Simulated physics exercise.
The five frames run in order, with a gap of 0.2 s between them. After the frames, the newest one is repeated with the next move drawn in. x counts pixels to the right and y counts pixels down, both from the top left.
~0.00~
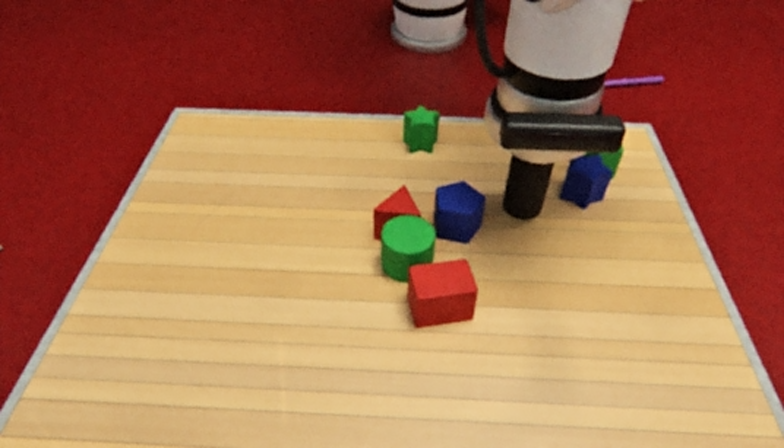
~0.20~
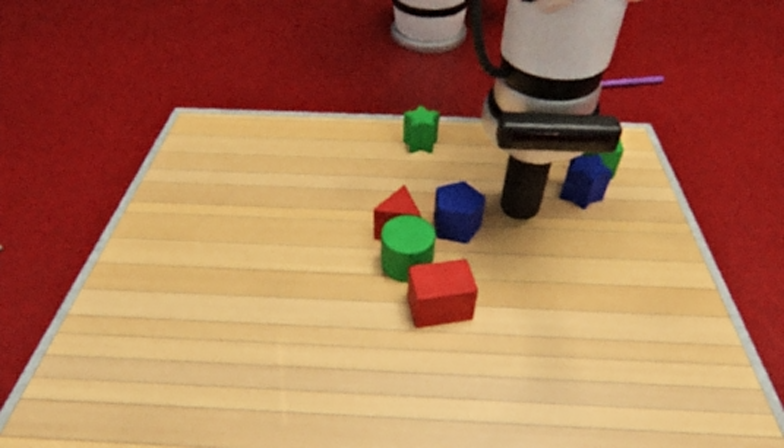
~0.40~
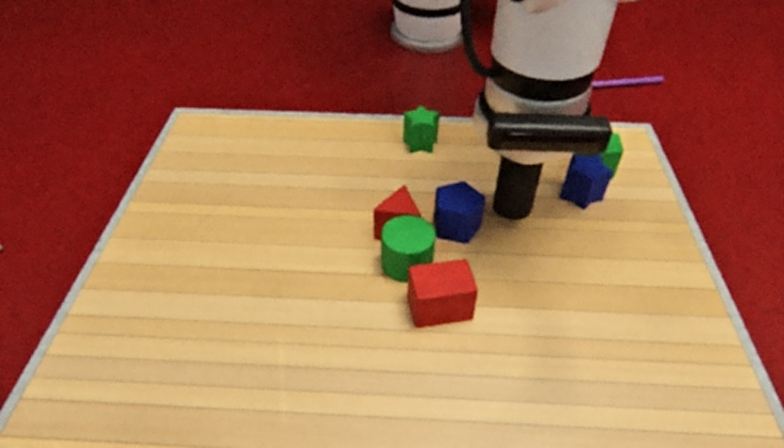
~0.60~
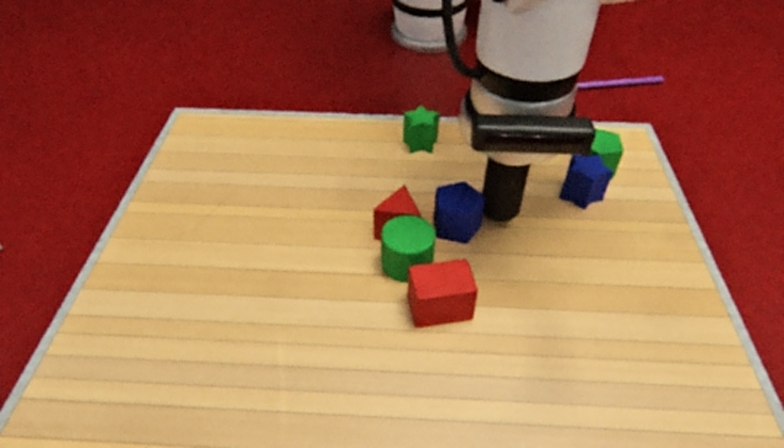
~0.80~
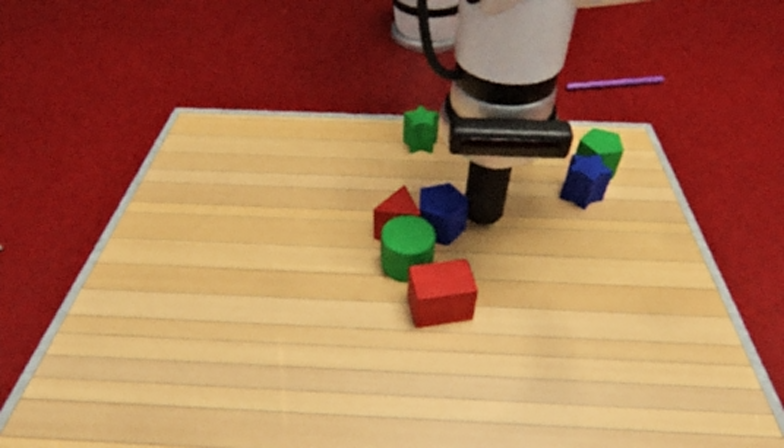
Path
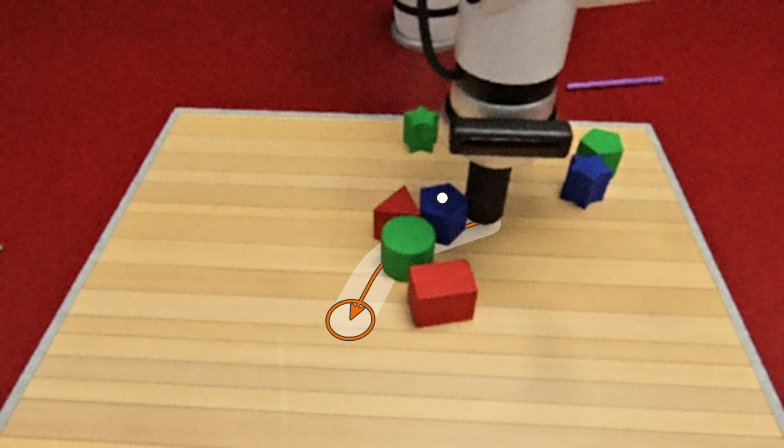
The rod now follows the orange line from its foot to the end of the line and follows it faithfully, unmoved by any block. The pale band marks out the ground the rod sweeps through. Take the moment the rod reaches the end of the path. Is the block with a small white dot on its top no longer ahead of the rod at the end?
I expect so.
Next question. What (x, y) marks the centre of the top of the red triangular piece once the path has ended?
Final place: (333, 189).
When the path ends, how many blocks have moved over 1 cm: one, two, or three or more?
I'd say three or more blocks get shifted by more than about 1 cm.
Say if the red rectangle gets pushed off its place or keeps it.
It stays.
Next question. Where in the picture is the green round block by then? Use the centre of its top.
Its top centre lands on (338, 336).
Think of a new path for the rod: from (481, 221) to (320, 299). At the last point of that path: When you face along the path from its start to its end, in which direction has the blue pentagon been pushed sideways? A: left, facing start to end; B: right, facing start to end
My answer is option B.
Drawn move, from (481, 221) through (427, 239) and (379, 269) to (350, 320); the dot is on the blue pentagon.
What follows on the original path. One third of the way, rod (427, 231); red triangular piece (351, 194), turned 60° clockwise; green round block (393, 242); blue pentagon (384, 206), turned 35° clockwise.
Two thirds of the way, rod (378, 261); red triangular piece (333, 189), turned 90° clockwise; green round block (362, 277); blue pentagon (348, 213), turned 75° clockwise.
At the end, rod (350, 311); red triangular piece (333, 189), turned 90° clockwise; green round block (338, 336); blue pentagon (348, 213), turned 75° clockwise; red rectangle still.
